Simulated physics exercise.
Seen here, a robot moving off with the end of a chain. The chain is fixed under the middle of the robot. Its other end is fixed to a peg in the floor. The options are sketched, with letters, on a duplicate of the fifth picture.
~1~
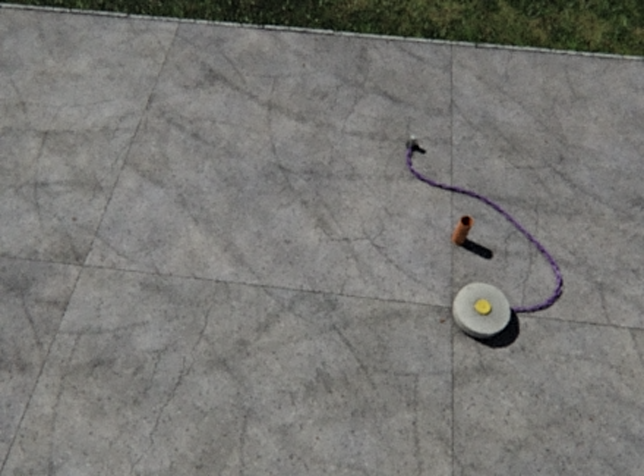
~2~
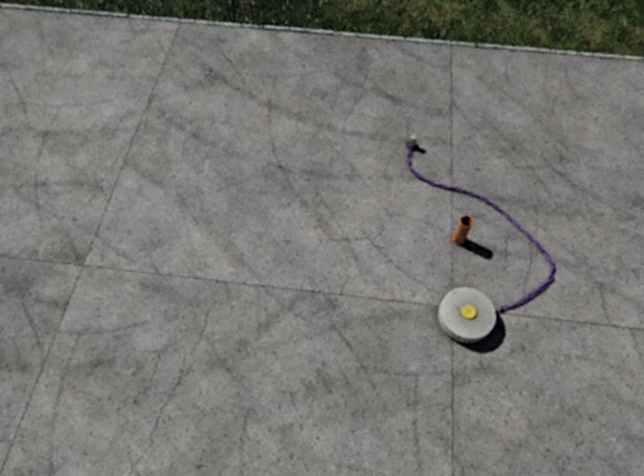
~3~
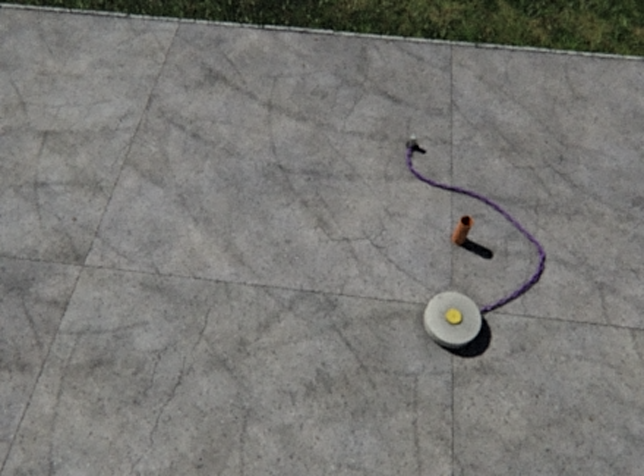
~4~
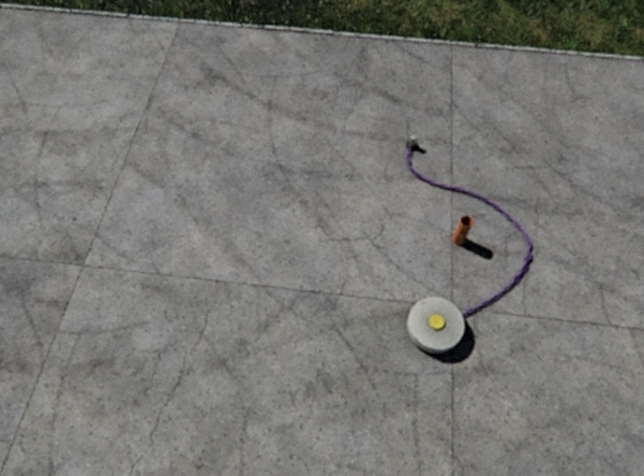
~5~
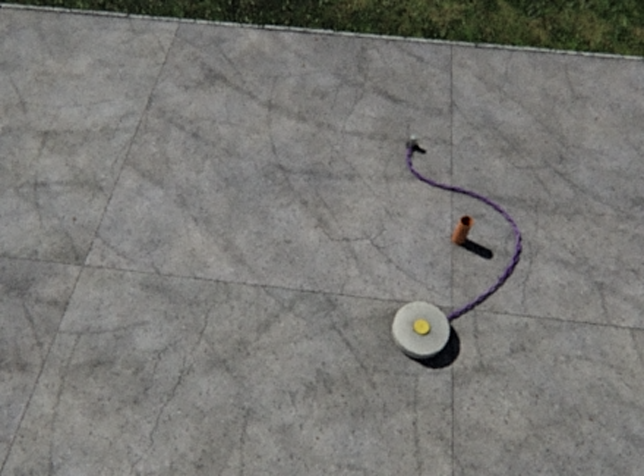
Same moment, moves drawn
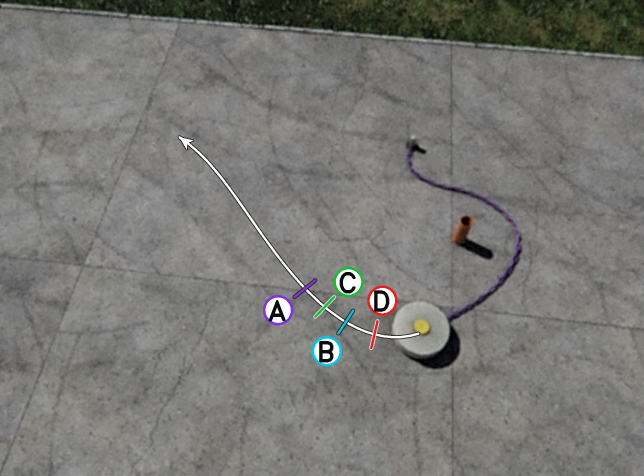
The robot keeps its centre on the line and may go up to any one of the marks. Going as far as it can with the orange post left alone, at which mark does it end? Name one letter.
As far as tick C.
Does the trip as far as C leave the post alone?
For that mark, yes.
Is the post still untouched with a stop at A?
No.
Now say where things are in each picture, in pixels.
Orange post (462, 231); robot (481, 311); peg (413, 142), in the first frame.
Robot (466, 315); peg (413, 142), in the second frame.
Robot (452, 320); peg (413, 142), in the third frame.
Robot (435, 326); peg (413, 142), in the fourth frame.
Robot (420, 330); peg (413, 142); orange post (462, 231), in the fifth frame.
On the marked copy, A at (305, 289); B at (346, 322); C at (325, 307); D at (374, 334); the route from (419, 334) via (270, 246) to (179, 137).
With C. Early on, robot (384, 333), middle of the chain (497, 234).
Further on, robot (350, 321), middle of the chain (482, 240).
At the end, robot (325, 303), middle of the chain (471, 244); nothing has been touched.
As for the rest, A brings the chain against the post; B is safe but short; D is safe but short.
